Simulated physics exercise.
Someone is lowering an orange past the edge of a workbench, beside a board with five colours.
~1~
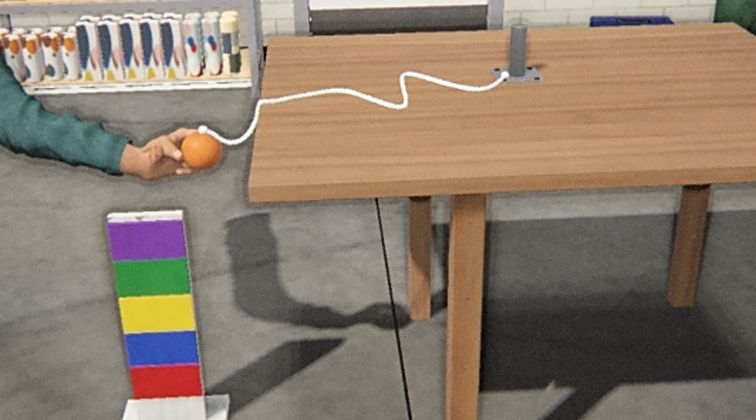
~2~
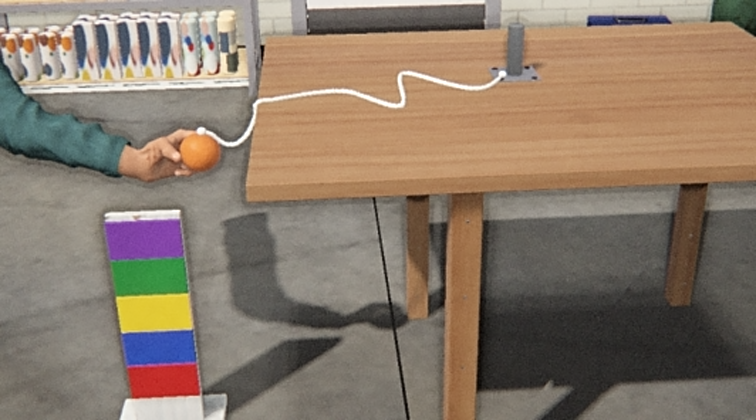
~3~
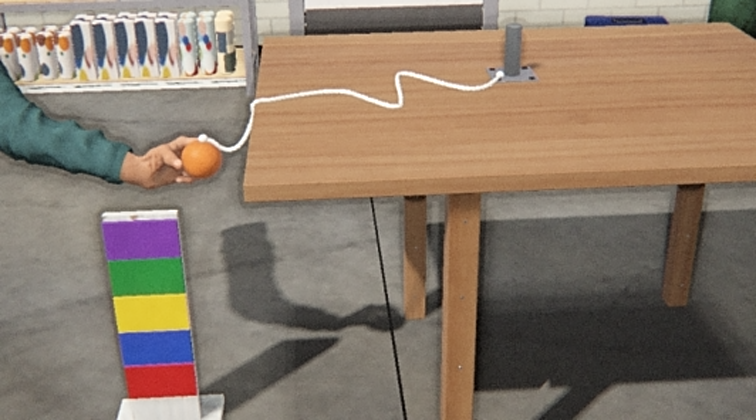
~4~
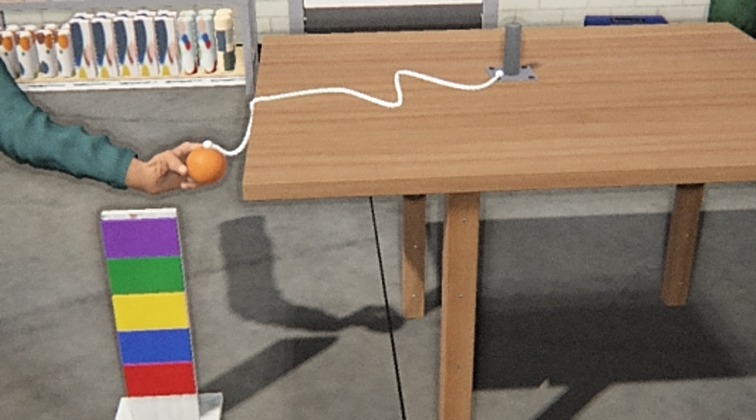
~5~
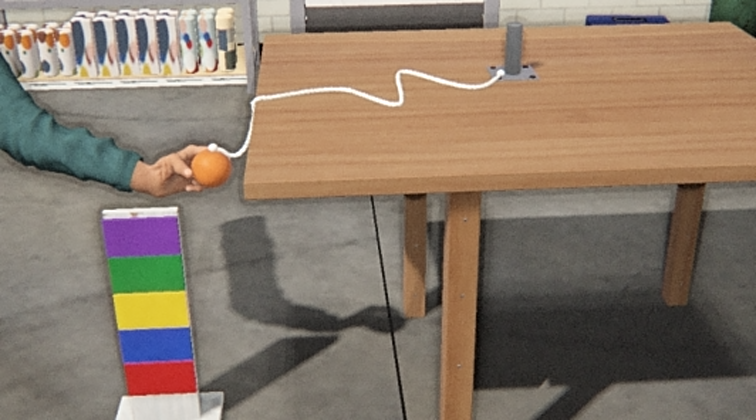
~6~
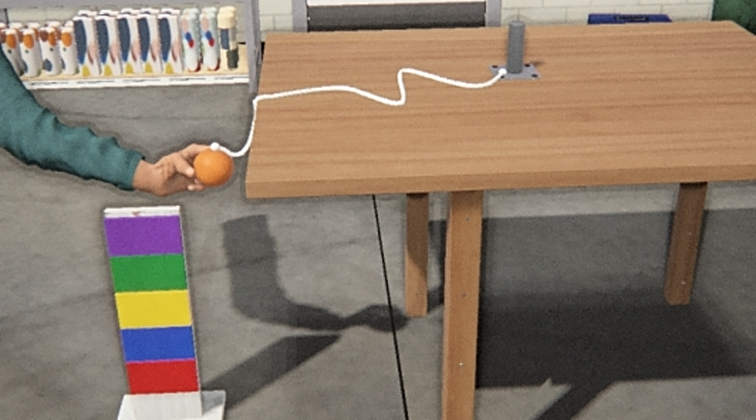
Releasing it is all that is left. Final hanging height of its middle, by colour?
Blue band.
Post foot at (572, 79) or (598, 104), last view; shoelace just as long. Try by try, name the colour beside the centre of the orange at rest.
Yellow; yellow.
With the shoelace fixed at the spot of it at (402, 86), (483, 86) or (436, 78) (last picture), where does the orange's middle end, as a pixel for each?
Expect roughly (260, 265) for the first, (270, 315) for the second and (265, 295) for the third.
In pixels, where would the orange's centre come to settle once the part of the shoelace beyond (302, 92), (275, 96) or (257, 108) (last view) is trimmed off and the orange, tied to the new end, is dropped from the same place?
I'd put it around (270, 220) for the first cut, (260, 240) for the second and (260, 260) for the third.
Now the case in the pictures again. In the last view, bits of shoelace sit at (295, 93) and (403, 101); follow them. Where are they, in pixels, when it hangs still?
The first lands at (268, 199), while the second lands at (268, 86).
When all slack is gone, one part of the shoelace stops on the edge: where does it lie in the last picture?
At (395, 104), roughly.
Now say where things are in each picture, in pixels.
The first picture shows orange (202, 150); purple (147, 242); green (152, 279); yellow (157, 315); blue (162, 350); red (166, 383).
The second picture shows orange (200, 152); shoelace through (488, 87) (414, 75) (404, 97) (352, 93) (269, 101).
The third picture shows orange (201, 159).
The fourth picture shows orange (206, 165); shoelace through (485, 86) (411, 74) (400, 96) (349, 92) (266, 99).
The fifth picture shows orange (211, 168).
The sixth picture shows orange (213, 167); shoelace through (488, 84) (414, 72) (404, 94) (352, 90) (269, 97).
A little later, orange near (315, 312); level with blue.
Next, orange near (255, 313); level with blue.
When it is over, orange near (281, 315); level with blue. The blue one.
